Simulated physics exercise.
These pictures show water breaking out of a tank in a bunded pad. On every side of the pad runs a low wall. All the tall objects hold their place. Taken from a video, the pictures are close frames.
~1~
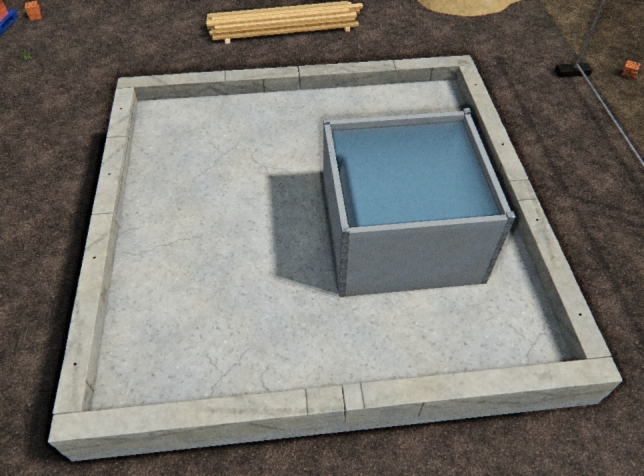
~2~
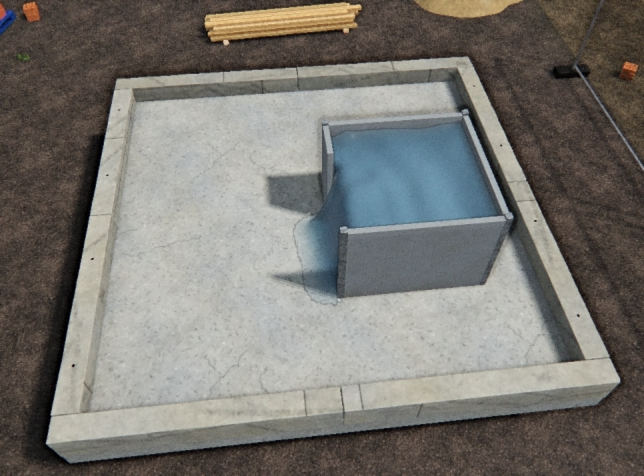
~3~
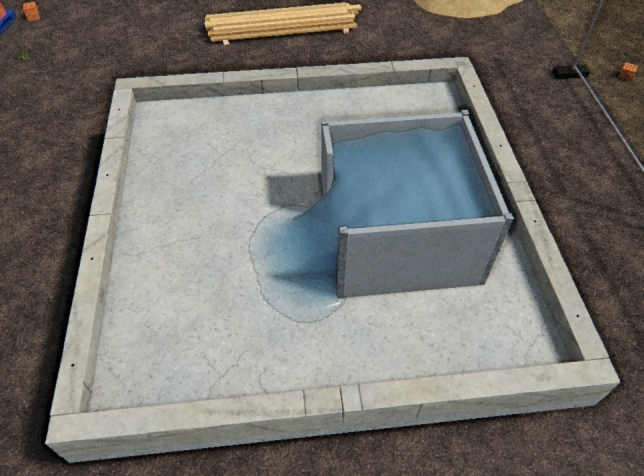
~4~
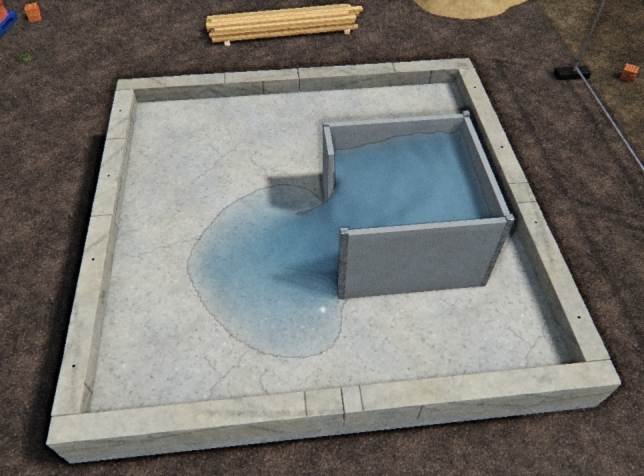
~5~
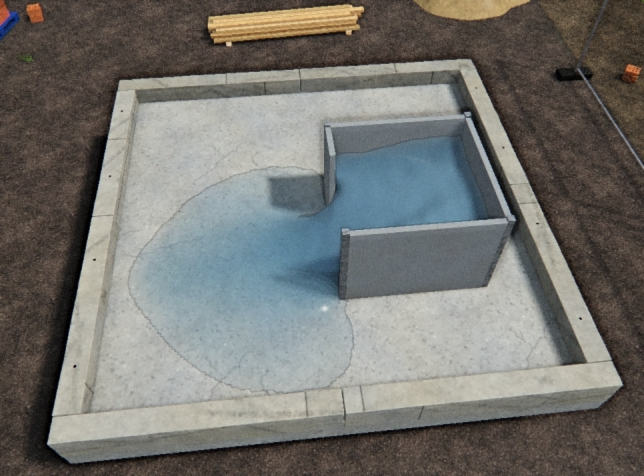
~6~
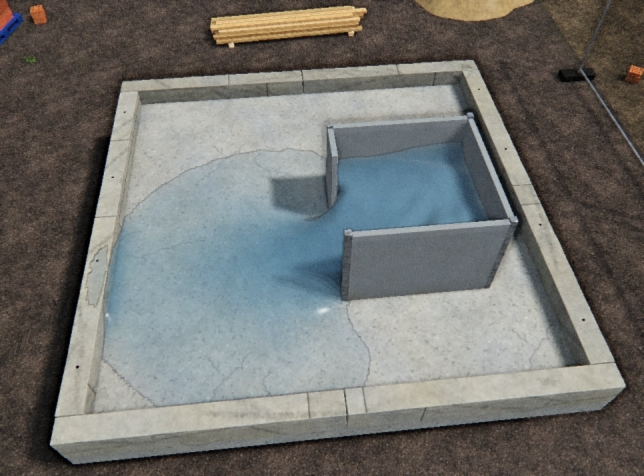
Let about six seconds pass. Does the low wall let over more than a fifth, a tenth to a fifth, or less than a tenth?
It lets over a tenth to a fifth.
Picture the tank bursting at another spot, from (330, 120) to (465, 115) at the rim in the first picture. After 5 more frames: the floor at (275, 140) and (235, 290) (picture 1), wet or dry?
Note: Point 1 waterlogged; point 2 untouched.
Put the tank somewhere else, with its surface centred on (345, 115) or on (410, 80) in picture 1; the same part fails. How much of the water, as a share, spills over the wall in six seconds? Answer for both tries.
Roughly 20 per cent, then 12 per cent.
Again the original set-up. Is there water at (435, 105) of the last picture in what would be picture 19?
Spared.
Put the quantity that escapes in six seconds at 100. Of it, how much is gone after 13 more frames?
I get 90 percent.
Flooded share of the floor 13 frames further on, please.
Around 55 percent of it.
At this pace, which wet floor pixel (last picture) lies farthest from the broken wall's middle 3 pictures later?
Close to (138, 138), I think.
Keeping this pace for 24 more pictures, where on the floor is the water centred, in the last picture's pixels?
Close to (265, 230).
A moment on, water covers 40 % of the floor; the low wall has let 0 % over.
Next, water covers 45 % of the floor; the low wall has let 3 % over.
Then, water covers 45 % of the floor; the low wall has let 13 % over.
Later, water covers 70 % of the floor; the low wall has let 14 % over.
In the end, water covers 75 % of the floor; the low wall has let 14 % over.
